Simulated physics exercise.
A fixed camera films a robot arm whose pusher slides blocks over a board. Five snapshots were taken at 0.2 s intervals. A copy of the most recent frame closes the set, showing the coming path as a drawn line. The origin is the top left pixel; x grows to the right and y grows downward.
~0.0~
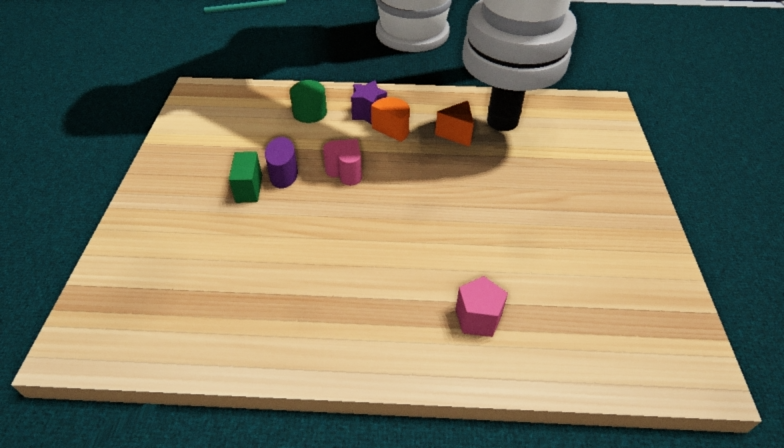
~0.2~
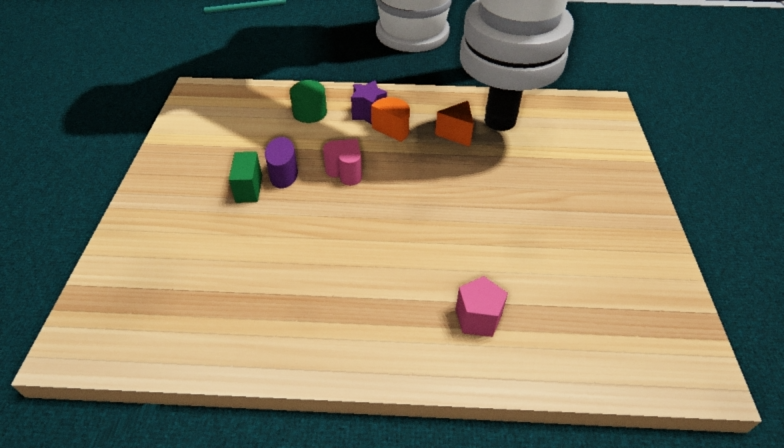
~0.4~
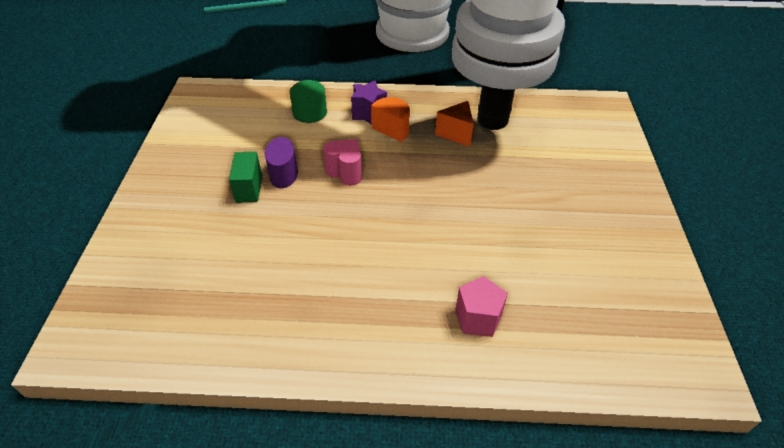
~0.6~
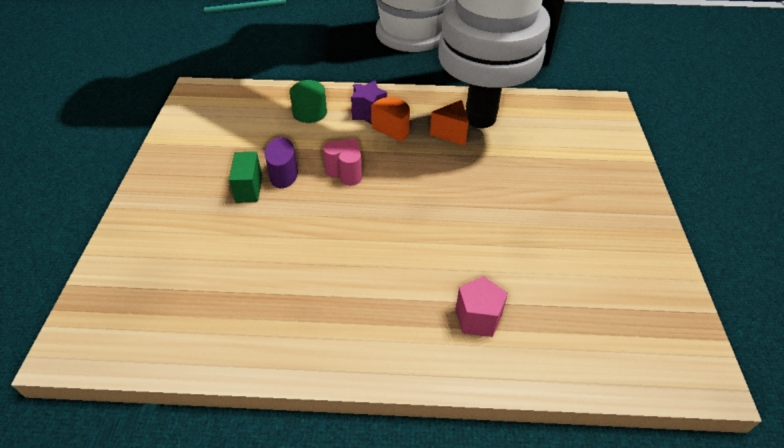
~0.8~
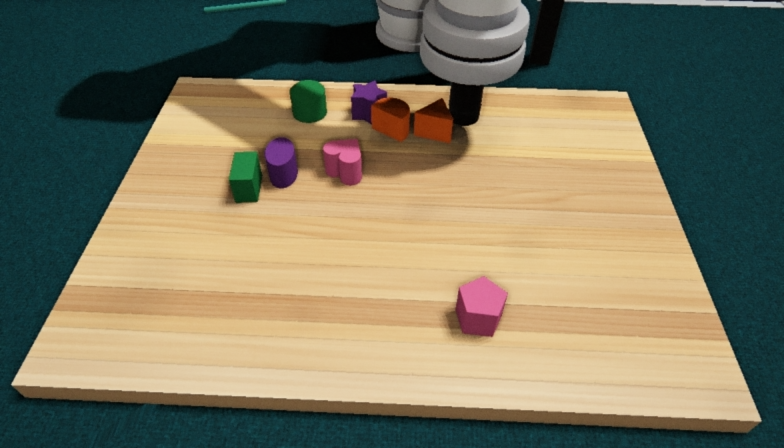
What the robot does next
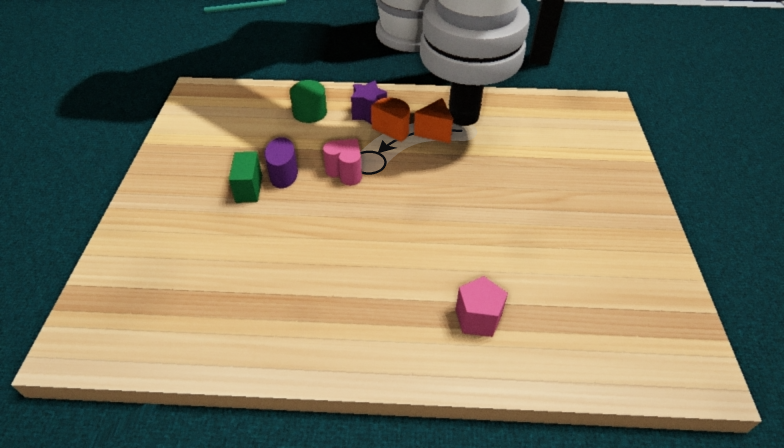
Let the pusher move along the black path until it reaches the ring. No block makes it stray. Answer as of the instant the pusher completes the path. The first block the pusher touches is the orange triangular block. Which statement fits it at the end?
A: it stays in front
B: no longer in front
Letter A.
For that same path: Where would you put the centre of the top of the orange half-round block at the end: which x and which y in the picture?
I expect it at (351, 117).
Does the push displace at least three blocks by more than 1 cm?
The answer is yes.
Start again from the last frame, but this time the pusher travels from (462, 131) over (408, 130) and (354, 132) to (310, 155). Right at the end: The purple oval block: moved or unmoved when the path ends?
It shifts.
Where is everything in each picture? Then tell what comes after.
Lower end of the pusher at (502, 123), tops of blocks, pink heart-shaped block at (344, 149), purple star block at (368, 91), orange half-round block at (393, 106), orange triangular block at (459, 111), in the first picture.
Pusher at (500, 122), blocks as before, in the second picture.
Pusher at (493, 121), blocks as before, in the third picture.
Pusher at (480, 120), orange triangular block at (454, 111), in the fourth picture.
Pusher at (463, 117), pink heart-shaped block at (344, 149), purple star block at (368, 91), orange half-round block at (393, 106), orange triangular block at (437, 110), in the fifth picture.
The drawn path runs from (462, 131) by way of (425, 132) and (392, 142) to (369, 162).
The first path, step by step. One third of the way, pusher at (425, 118); orange half-round block at (377, 113), turned 55° clockwise; orange triangular block at (403, 119), turned 30° anticlockwise.
Two thirds of the way, pusher at (392, 129); pink heart-shaped block at (341, 151); orange half-round block at (354, 117), turned 115° clockwise; orange triangular block at (373, 134), turned 30° anticlockwise.
At the end, pusher at (369, 149); pink heart-shaped block at (310, 169), turned 25° anticlockwise; purple star block not moved; orange half-round block at (351, 117), turned 120° clockwise; orange triangular block at (344, 153).
